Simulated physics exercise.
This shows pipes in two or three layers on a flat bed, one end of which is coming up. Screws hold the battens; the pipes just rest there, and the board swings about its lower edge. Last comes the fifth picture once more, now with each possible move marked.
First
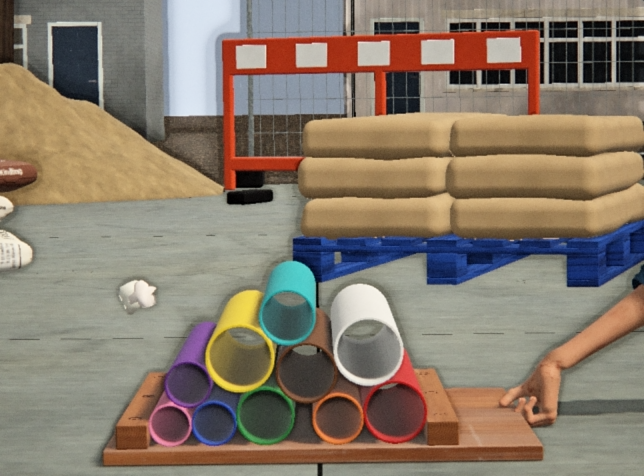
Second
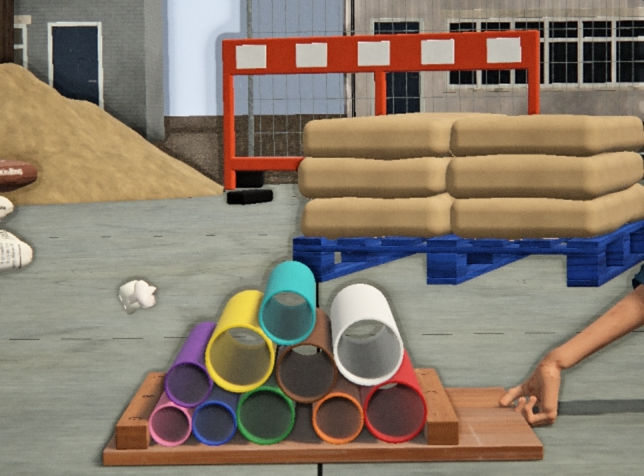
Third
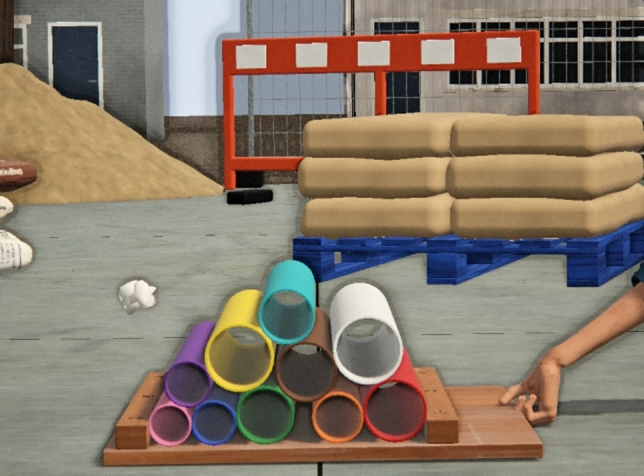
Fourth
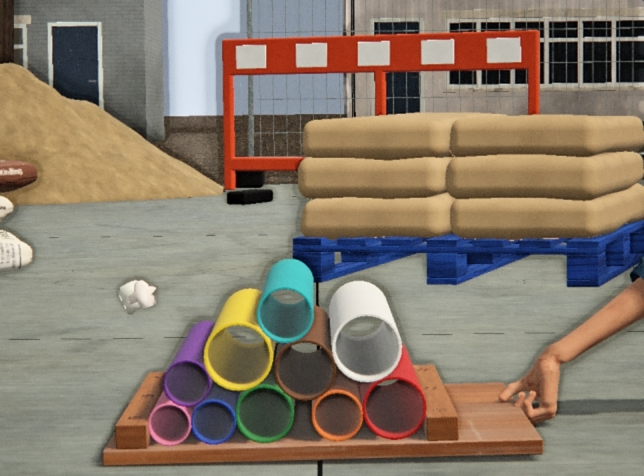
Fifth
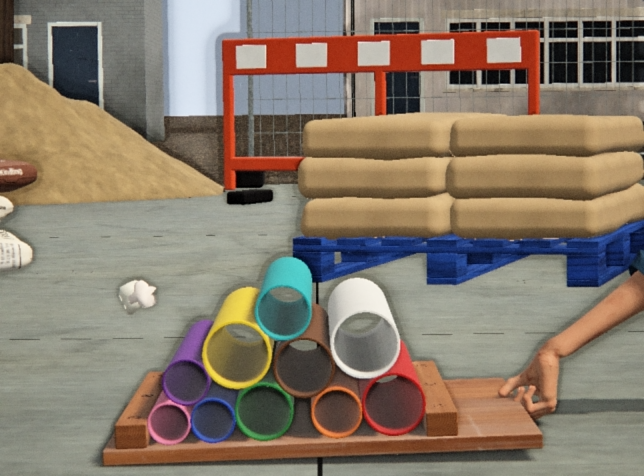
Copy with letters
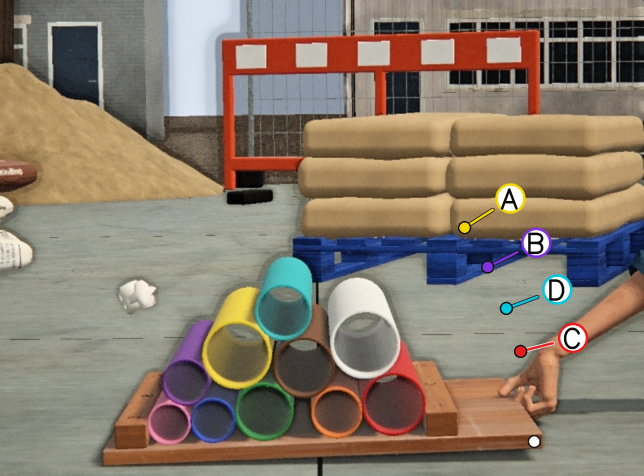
Colourful open-ended pipes sit stacked in layers between two battens on a brown wooden board, with turquoise on top, white and yellow below it, and purple at the left. The fixed, level view shows a grey yard with a sand heap, a red-orange barrier and tan sacks on a blue pallet behind. A hand at the right holds the board's end as it and the pipes rise very slightly.
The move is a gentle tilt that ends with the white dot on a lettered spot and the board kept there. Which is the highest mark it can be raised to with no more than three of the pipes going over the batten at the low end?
The answer is mark C.
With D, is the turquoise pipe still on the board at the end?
The turquoise pipe: No.
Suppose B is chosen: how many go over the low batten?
With B, five.
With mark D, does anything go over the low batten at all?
At D: Yes.
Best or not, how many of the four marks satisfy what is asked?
The number is one.
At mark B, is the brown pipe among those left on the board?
No, with B.
On the marked copy, A at (464, 228); B at (488, 267); C at (521, 351); D at (507, 308); the white dot at (535, 441).
With C. Early on, board at 12°.
Further on, board at 14°.
At the end, board at 14°, three over the low batten (purple, yellow, turquoise).
As for the rest, A five over the low batten; B five over the low batten; D five over the low batten.
